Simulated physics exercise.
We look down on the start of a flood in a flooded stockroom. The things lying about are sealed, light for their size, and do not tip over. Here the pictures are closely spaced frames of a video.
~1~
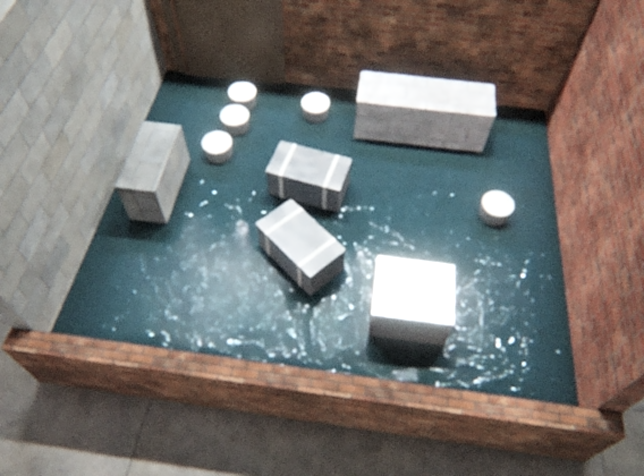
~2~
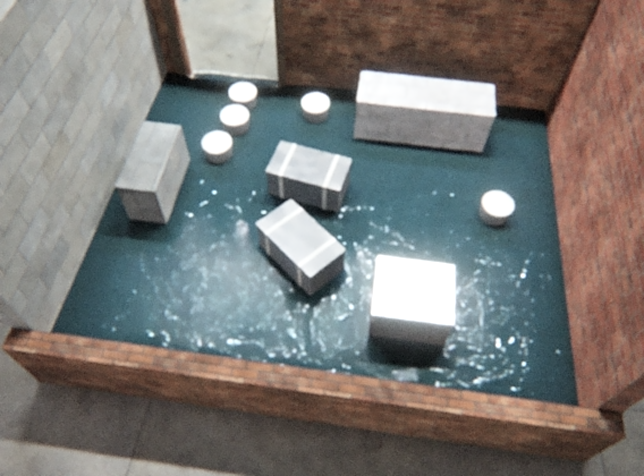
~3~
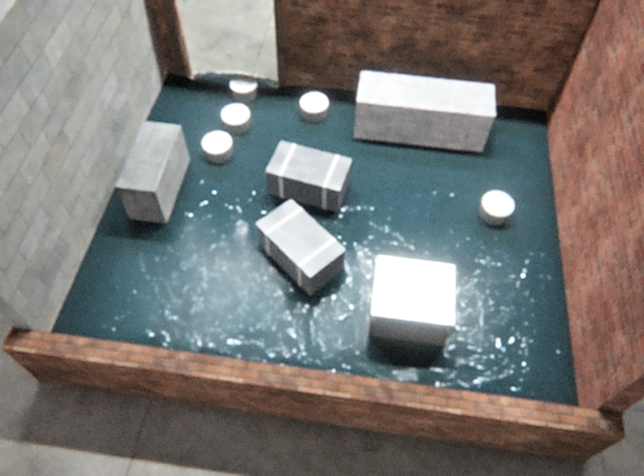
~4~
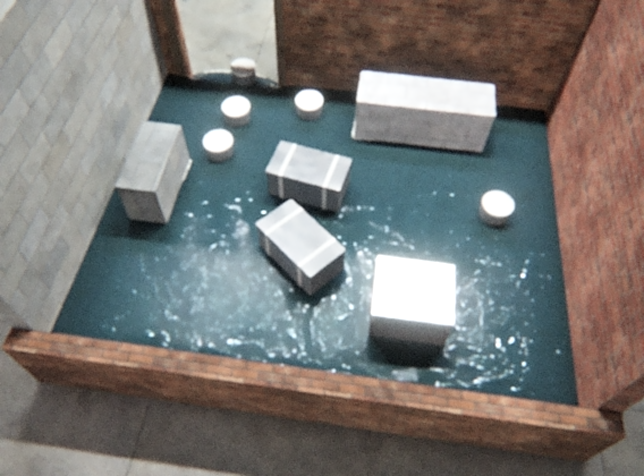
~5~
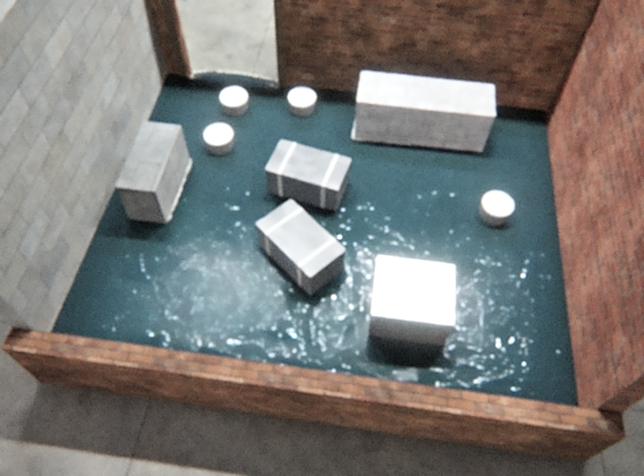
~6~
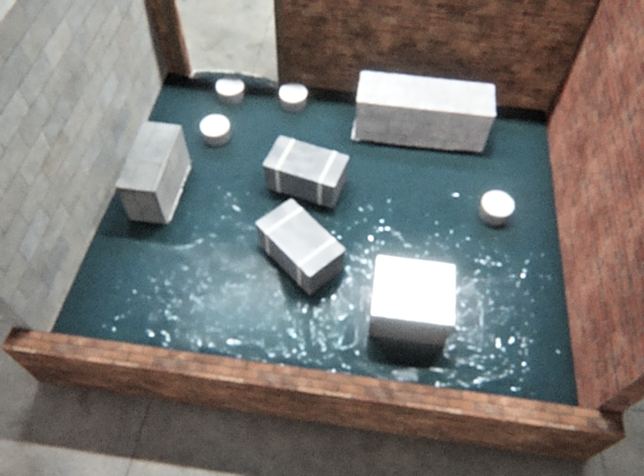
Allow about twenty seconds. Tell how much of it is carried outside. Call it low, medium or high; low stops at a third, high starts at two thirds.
High.
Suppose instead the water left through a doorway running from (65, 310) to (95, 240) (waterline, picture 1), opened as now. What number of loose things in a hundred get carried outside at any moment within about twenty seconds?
40 per cent.
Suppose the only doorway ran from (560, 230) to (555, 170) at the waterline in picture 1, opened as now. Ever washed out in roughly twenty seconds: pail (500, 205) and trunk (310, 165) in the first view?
In that order: Escapes, escapes.
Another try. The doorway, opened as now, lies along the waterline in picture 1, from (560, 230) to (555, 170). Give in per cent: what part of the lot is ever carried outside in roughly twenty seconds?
It works out at 40 percent.
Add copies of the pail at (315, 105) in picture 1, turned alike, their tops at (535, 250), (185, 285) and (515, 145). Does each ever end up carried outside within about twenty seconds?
Note - in order: Retained / retained / retained.
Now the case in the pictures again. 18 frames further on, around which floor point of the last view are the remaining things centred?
Somewhere near (353, 204) in the last view.
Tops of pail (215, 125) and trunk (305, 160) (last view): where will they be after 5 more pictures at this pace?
Approximately (206, 72) for one and (276, 124) for the other.
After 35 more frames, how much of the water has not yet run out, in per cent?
About 54 per cent.
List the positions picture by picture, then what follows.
In the first frame, a pail at (235, 115) floats; a pail at (316, 103), afloat; 0 of 7 have shifted.
In the second frame, a pail at (235, 115) floats; a pail at (316, 103), afloat; 0 of 7 have shifted.
In the third frame, a pail at (235, 114), afloat, close to its start; a pail at (314, 102) floats; 1 of 7 have shifted.
In the fourth frame, a pail at (236, 106) floats, close to its start; a pail at (309, 100), afloat, close to its start; 3 of 7 have shifted.
In the fifth frame, a pail at (234, 96) floats, a stride from its start; a pail at (302, 97), afloat, close to its start; 4 of 7 have shifted.
In the sixth frame, a pail at (230, 85), afloat, a stride from its start; a pail at (293, 92), afloat, a stride from its start; 5 of 7 have shifted.
A moment on, 3 of 7 are out; 4 afloat.
Next, 5 of 7 are out; 2 afloat.
Later, 6 of 7 are out; 0 afloat.
In the end, 6 of 7 are out; 0 afloat.
